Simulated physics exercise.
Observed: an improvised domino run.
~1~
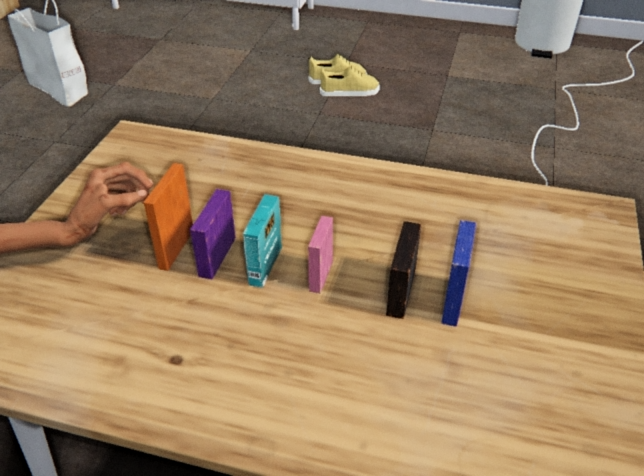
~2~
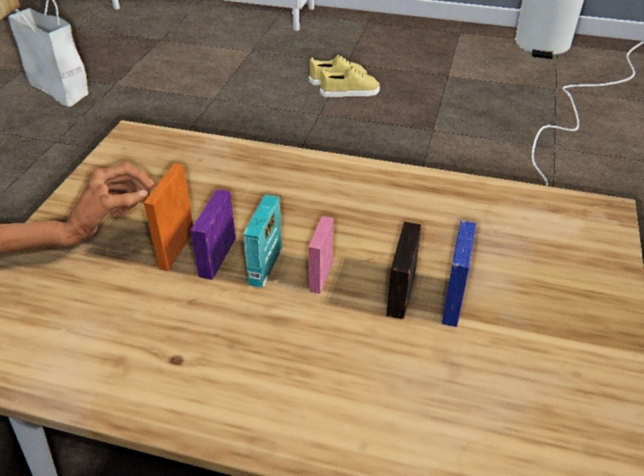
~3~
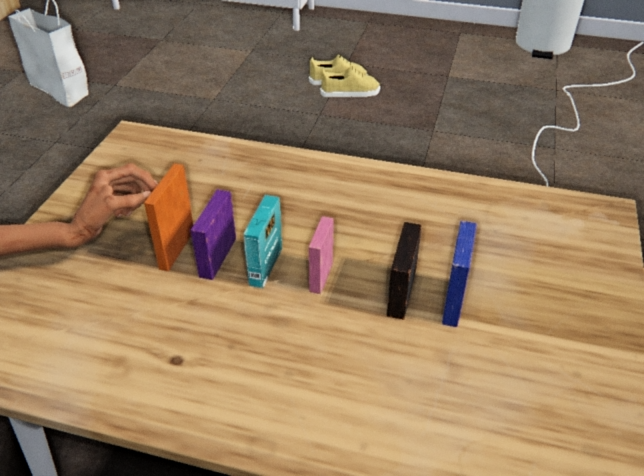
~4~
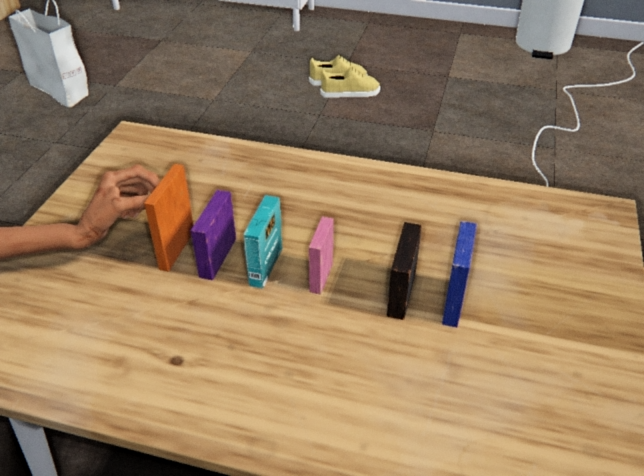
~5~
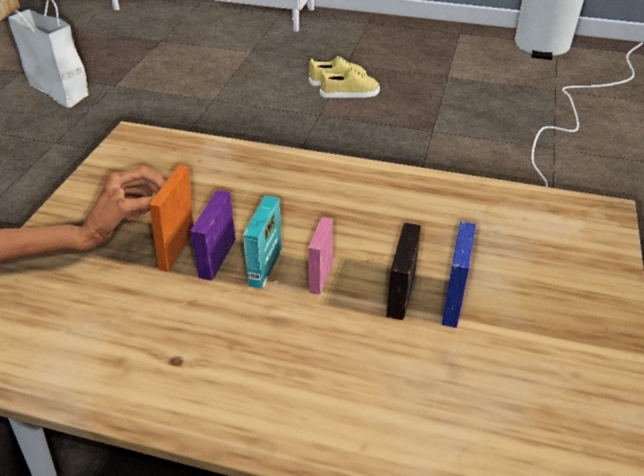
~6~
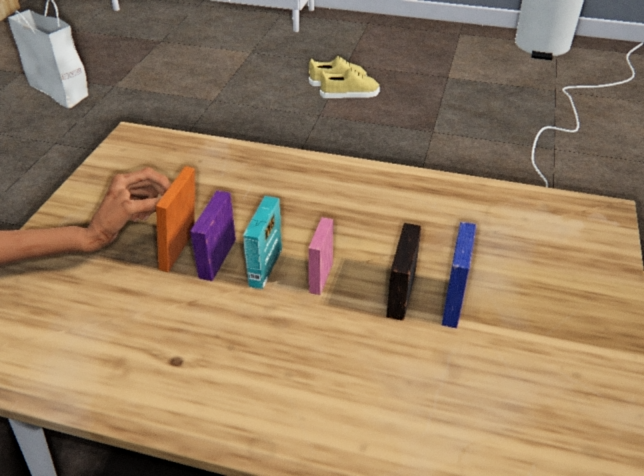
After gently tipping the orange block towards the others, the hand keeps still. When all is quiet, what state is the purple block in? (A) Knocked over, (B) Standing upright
Answer: A.
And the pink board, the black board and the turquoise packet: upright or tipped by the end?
Result - pink board down, black board up, turquoise packet down.
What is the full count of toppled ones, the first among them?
Total: 4.
Then, 0.40 s after the last picture, orange block 67° over; purple block tipped 62° from how it was near (243, 248); turquoise packet tipped 31° from how it was.
Then, 0.50 s after the last picture, orange block 74° over; purple block on its side near (251, 260); pink board tipped 61° from how it was; turquoise packet tipped 49° from how it was.
Then, 0.60 s after the last picture, orange block 69° over; purple block on its side near (254, 259); turquoise packet tipped 70° from how it was; pink board on its side.
Then, 1.50 s after the last picture, orange block 76° over; purple block on its side near (254, 260); turquoise packet on its side; pink board on its side.
At rest, tipped over on the table, turquoise packet, purple block and pink board; black board in place. Seen from the same camera at the end, purple block near (254, 260).
